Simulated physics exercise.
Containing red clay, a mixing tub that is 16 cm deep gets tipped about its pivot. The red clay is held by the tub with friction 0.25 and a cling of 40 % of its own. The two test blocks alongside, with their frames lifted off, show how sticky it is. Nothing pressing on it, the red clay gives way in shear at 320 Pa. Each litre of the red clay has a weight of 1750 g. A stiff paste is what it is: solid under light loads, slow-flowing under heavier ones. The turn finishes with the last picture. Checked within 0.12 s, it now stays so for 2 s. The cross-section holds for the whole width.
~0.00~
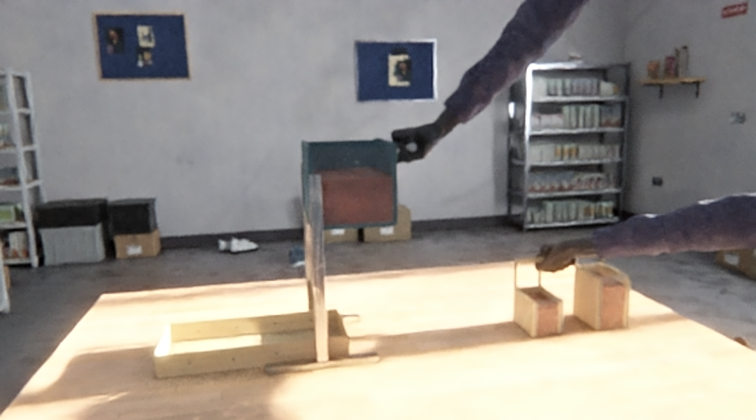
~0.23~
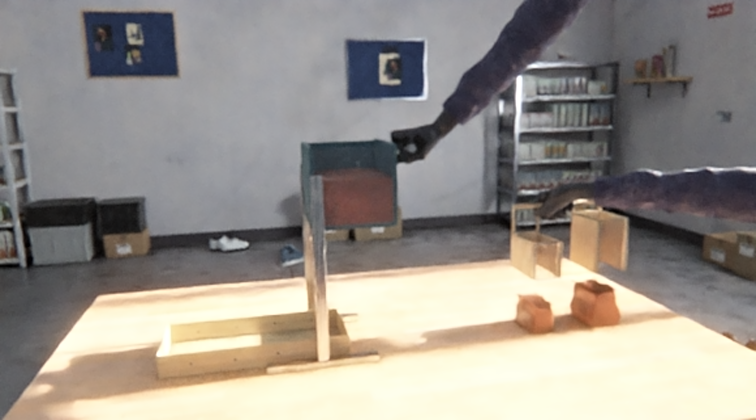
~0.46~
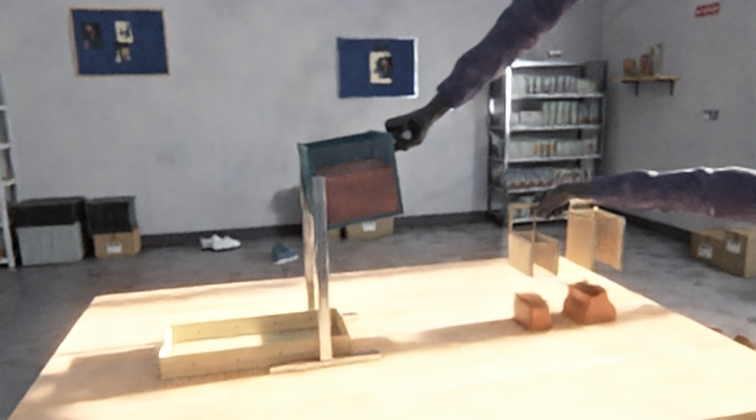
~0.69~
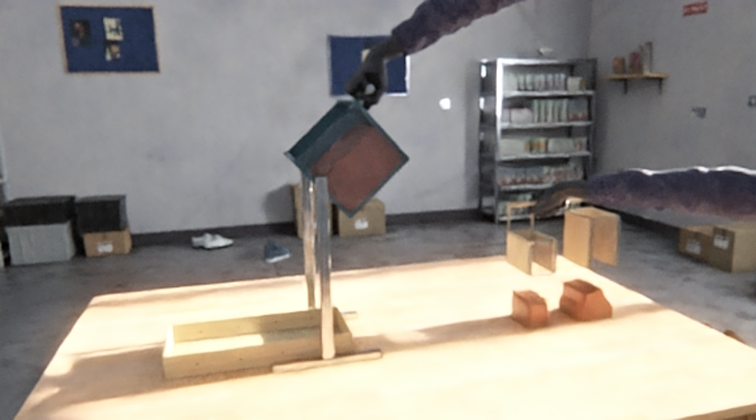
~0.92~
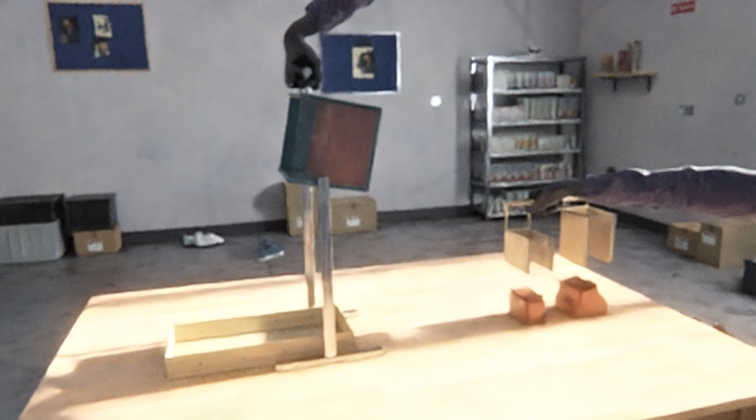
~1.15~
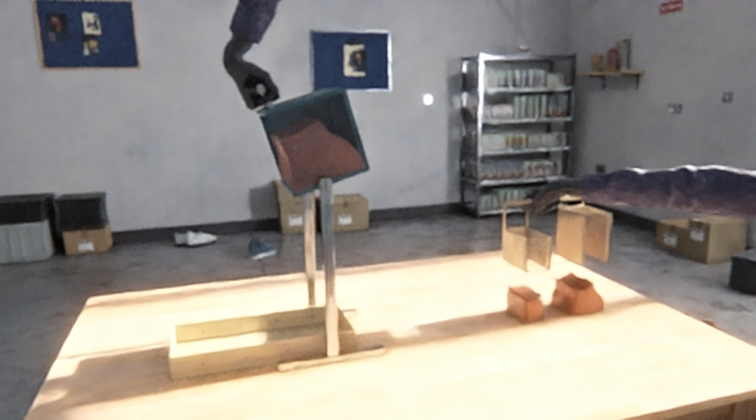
Gloved hands lifting open boxes off two red clay blocks, then tilting a raised tub of red clay leftward on its stand.
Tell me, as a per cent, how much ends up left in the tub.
Close to 35 % is left.
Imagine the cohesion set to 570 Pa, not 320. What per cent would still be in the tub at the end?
Then roughly 45 %.
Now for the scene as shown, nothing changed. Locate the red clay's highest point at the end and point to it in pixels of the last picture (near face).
On the near face, the top ends up close to (356, 154).
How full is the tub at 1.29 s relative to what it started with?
The tub holds around 55 % of the load then.
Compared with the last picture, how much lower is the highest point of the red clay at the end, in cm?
About 7 cm.
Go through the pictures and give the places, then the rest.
In the first picture, handle-side rim at (392, 145), tilt 0 degrees; top of the red clay at (349, 178); blocks stand 7.0 cm, 11 cm (left to right).
In the second picture, handle-side rim at (392, 146), tilt 0 degrees; top of the red clay at (350, 179); blocks stand 7.0 cm, 9.2 cm (left to right).
In the third picture, handle-side rim at (388, 136), tilt 8 degrees; top of the red clay at (388, 167); blocks stand 6.9 cm, 8.4 cm (left to right).
In the fourth picture, handle-side rim at (354, 103), tilt 42 degrees; top of the red clay at (372, 129); blocks stand 6.9 cm, 8.3 cm (left to right).
In the fifth picture, handle-side rim at (302, 98), tilt 79 degrees; top of the red clay at (337, 106); blocks stand 6.9 cm, 8.2 cm (left to right).
In the sixth picture, handle-side rim at (267, 117), tilt 106 degrees; top of the red clay at (317, 121); blocks stand 6.9 cm, 8.0 cm (left to right).
After 1.29 s, the tub is at 106 degrees and holds 57 %.
After 1.46 s, the tub is at 106 degrees and holds 37 %.
After 1.63 s, the tub is at 106 degrees and holds 35 %.
After 1.80 s, the tub is at 106 degrees and holds 35 %.
After 3.15 s, at the end, the tub is at 106 degrees and holds 35 %.
